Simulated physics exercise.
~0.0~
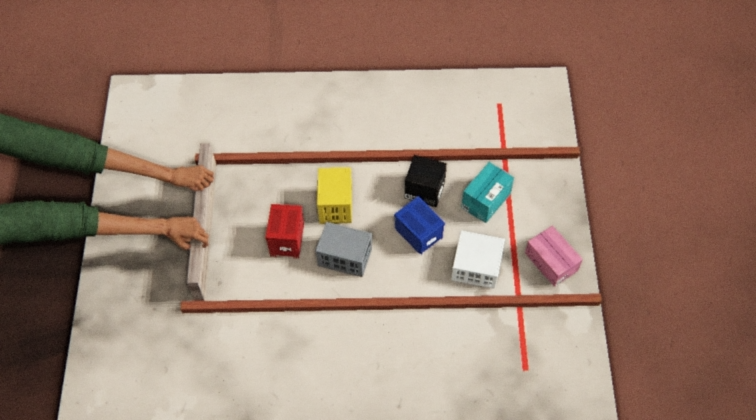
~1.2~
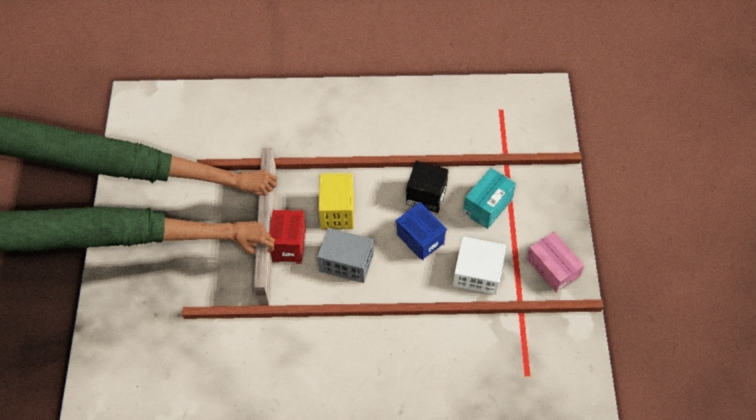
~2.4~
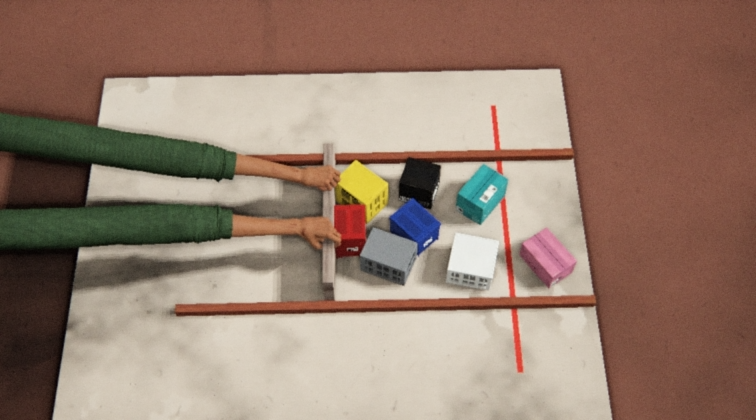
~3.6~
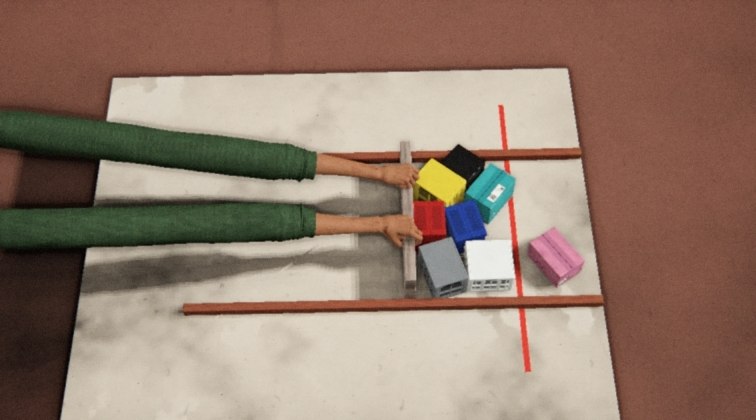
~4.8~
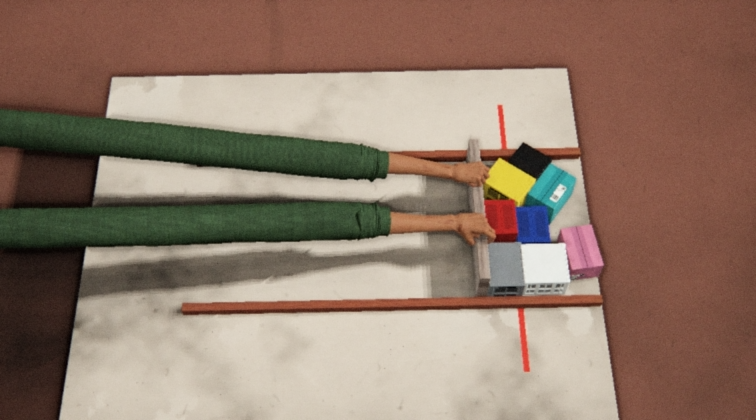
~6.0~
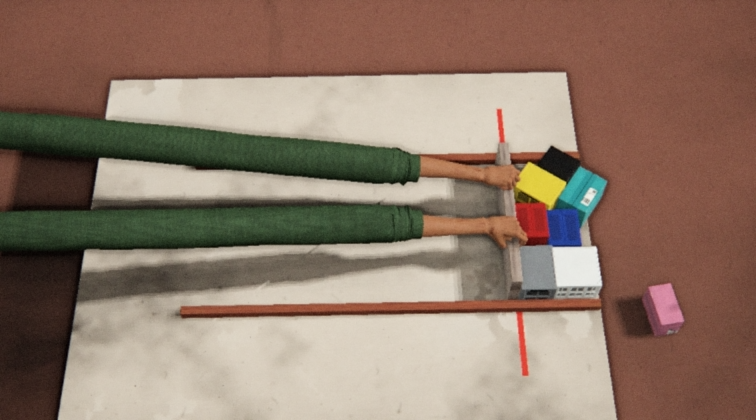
Two green-sleeved arms push a plank rightward between two rails, gathering red, yellow, grey, blue, black, turquoise and white boxes into a cluster. The plank reaches the red line as the pink box drops off the deck's right edge, while the others remain crowded near it.
